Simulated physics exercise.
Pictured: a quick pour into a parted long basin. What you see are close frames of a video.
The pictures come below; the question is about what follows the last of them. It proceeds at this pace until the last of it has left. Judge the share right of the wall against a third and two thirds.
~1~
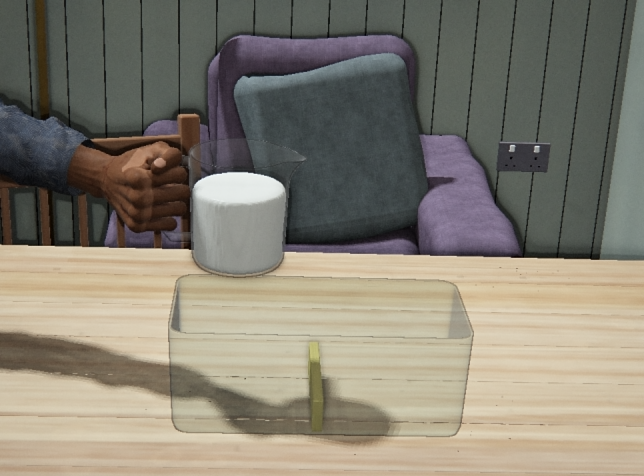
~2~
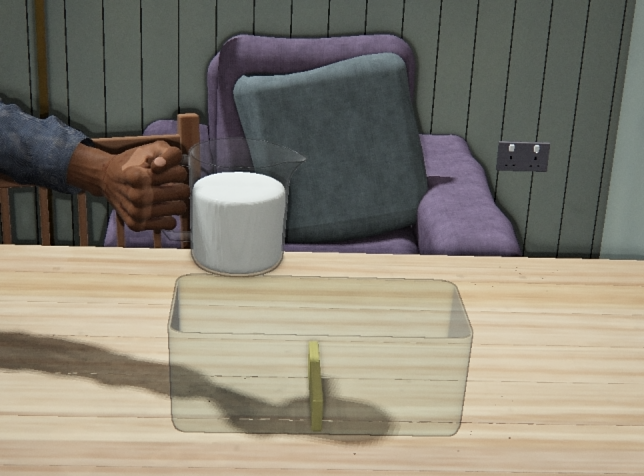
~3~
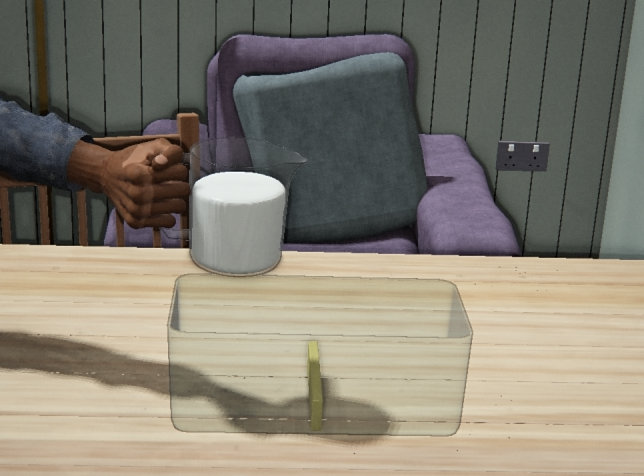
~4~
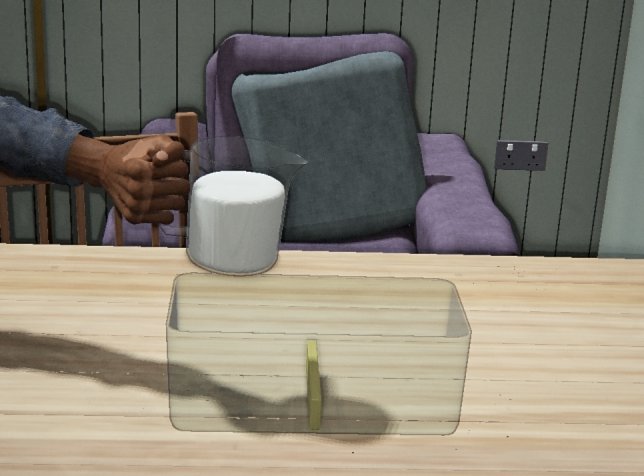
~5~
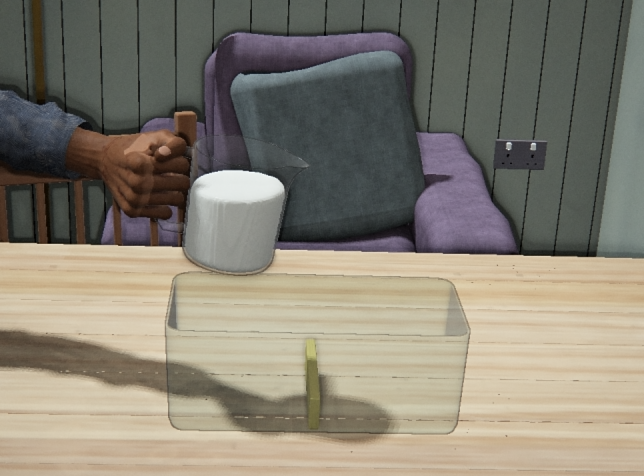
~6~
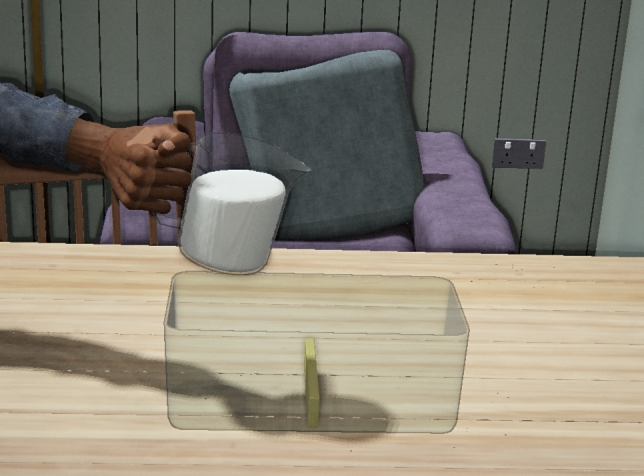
The right of the wall is going to hold beyond two thirds.
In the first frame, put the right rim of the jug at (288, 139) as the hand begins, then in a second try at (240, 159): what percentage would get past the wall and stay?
First try: Near 75 percent; second try: Near 5 percent.
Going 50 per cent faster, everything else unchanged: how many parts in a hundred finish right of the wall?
It works out near 90 %.
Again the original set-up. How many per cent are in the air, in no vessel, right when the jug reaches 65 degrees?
That comes to near 10 percent.
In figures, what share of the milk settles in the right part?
About 90 per cent.
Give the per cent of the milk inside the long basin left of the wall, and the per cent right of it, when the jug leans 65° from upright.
0 % left, 0 % right.
A moment on, the jug is tipped part way and 90 per cent is still to pour, 0 is left of the wall and 2 right of it.
Next, the jug is tipped right over and 29 per cent is still to pour, 2 is left of the wall and 56 right of it.
Then the jug is tipped right over and 1 per cent is still to pour, 9 is left of the wall and 89 right of it.
Later the jug is tipped right over and 0 per cent is still to pour, 9 is left of the wall and 90 right of it.
Finally, 9 per cent lies left of the wall, 90 right of it and 1 outside.
